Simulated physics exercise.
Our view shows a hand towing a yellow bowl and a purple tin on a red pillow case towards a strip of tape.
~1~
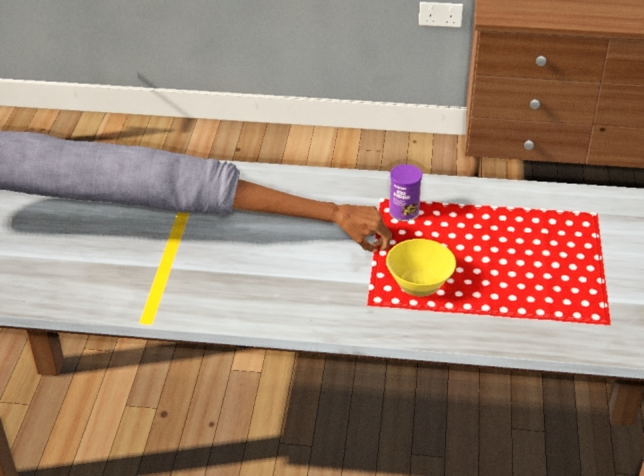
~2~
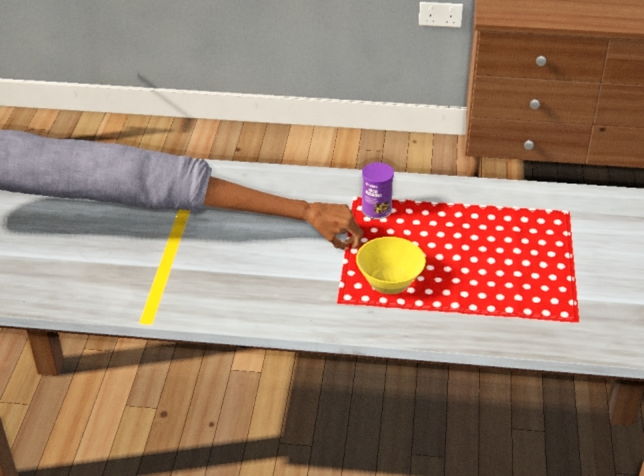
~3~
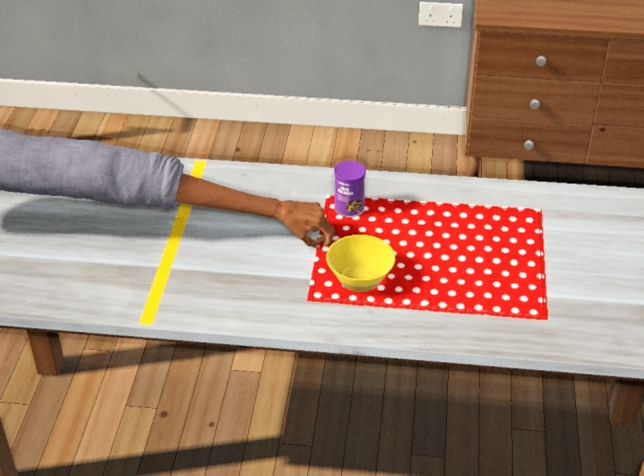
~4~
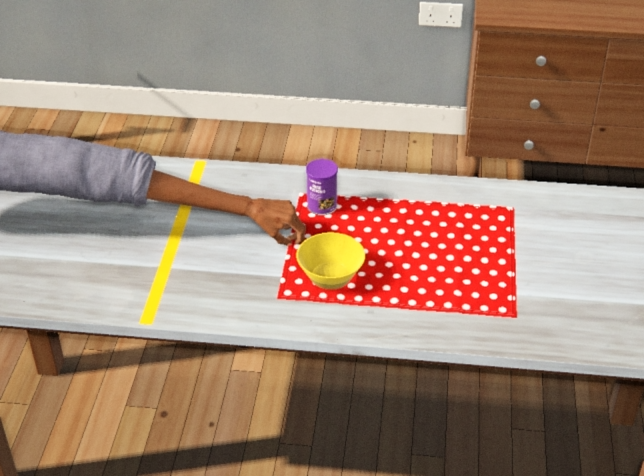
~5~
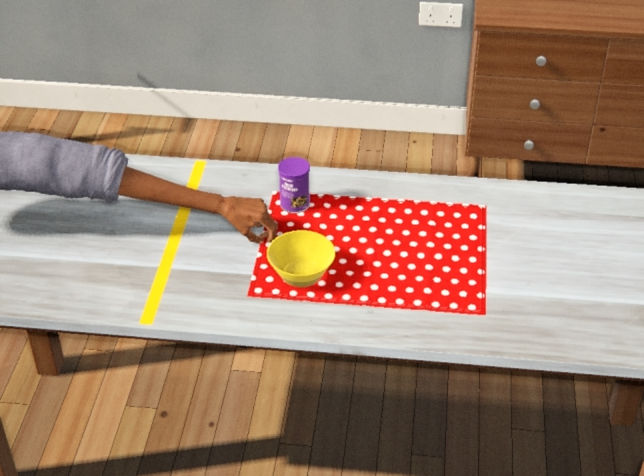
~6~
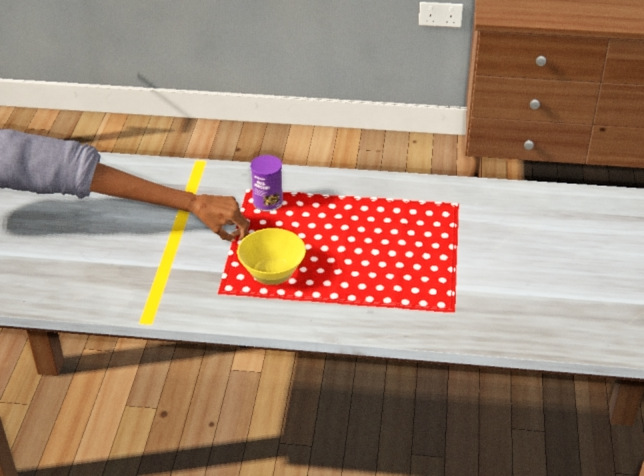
A red polka-dot cloth carrying a yellow bowl and purple tin slides left, pulled by a hand.
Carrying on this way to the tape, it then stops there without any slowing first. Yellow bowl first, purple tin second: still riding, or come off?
Yellow bowl - came off; purple tin - came off.
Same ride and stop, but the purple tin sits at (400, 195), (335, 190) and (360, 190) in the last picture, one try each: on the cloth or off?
So, the first time it survives the stop, the second time it survives the stop, and the third time it survives the stop.
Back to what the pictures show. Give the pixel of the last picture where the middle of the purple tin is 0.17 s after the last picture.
Its middle sits close to (181, 178).
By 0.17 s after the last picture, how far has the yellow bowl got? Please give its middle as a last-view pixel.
At that time it is around pixel (180, 254).
Then, 0.06 s after the last picture, hem short of the tape; yellow bowl on the cloth near (237, 259); purple tin on the cloth near (234, 181).
Then, 0.17 s after the last picture, hem at the tape; yellow bowl on the cloth near (180, 254); purple tin ahead of the hem near (181, 178).
At rest, hem at the tape; yellow bowl ahead of the hem near (131, 252); purple tin ahead of the hem near (101, 174). The yellow bowl leaves the cloth and the purple tin shoots off the front.
